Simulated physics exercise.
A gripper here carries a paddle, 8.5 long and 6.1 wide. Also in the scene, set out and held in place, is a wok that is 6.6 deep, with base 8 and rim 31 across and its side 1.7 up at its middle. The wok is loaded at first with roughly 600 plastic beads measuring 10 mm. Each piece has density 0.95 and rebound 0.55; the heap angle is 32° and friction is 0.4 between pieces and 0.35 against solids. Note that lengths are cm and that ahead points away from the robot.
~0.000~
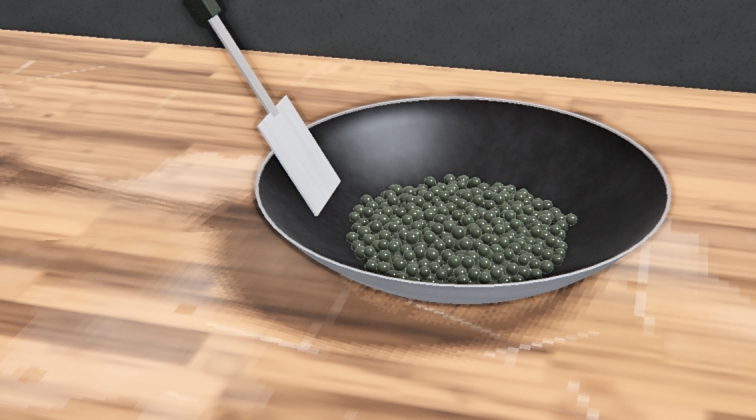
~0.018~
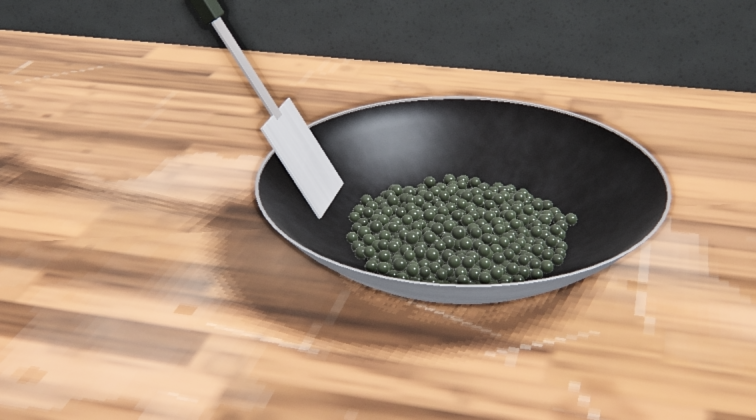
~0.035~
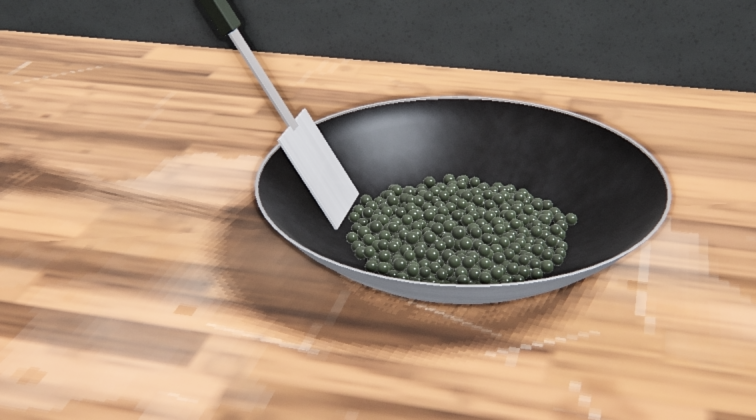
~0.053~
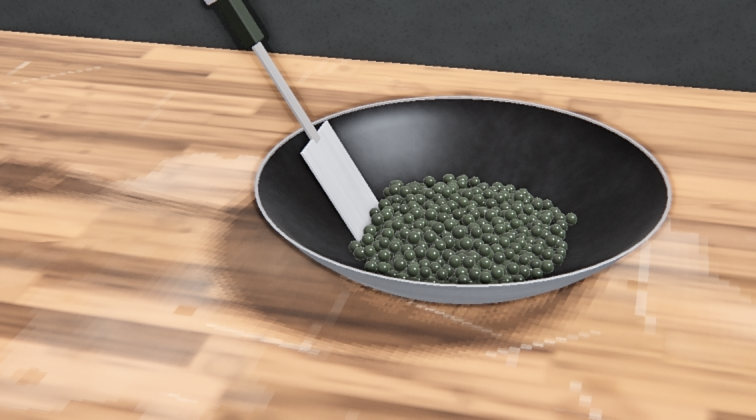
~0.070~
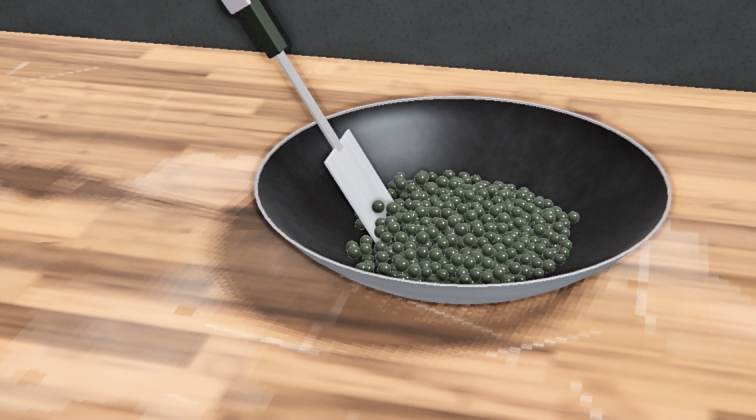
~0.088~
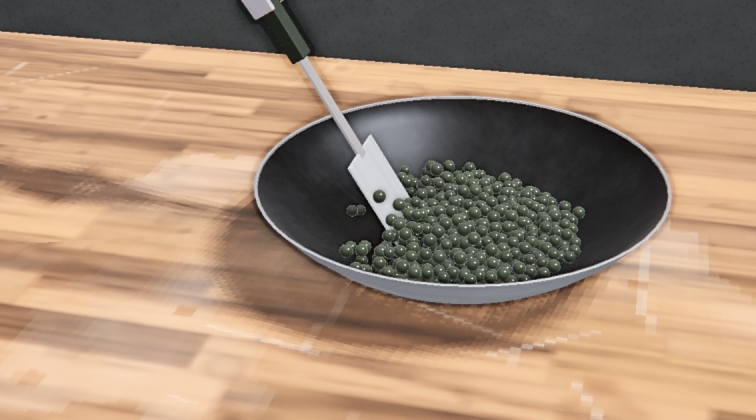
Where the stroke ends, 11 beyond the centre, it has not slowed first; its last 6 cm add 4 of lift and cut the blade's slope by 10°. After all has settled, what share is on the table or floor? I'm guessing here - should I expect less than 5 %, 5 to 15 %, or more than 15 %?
You should expect more than 15 %.
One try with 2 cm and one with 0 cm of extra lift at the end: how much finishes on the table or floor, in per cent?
I'd put it near 25 in a hundred, then near 25 in a hundred.
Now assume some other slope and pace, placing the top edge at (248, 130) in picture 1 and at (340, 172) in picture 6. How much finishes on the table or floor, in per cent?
About 20 per cent.
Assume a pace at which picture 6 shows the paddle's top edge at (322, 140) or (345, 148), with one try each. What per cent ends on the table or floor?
I'd estimate some 5 and 15 in a hundred.
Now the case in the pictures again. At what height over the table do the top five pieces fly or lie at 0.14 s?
They are around 7 cm up.
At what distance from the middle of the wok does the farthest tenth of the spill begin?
That distance is around 85 cm.
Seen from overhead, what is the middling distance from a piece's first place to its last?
Roughly 4 cm.
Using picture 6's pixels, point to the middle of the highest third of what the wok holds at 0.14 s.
Roughly at pixel (486, 219).
After 0.14 s, sloping 59°, highest piece 8 above the table; 597 in the wok.
After 0.18 s, sloping 57°, highest piece 8 above the table; 596 in the wok, 1 on the blade or in flight.
After 0.41 s, sloping 49°, highest piece 12 above the table; 477 in the wok, 43 on the table or floor, 77 on the blade or in flight.
After 1.46 s, sloping 49°, highest piece 7 above the table; 477 in the wok, 120 on the table or floor.
In the end, 477 in the wok, 120 on the table or floor. That is 20 % on the table or floor.
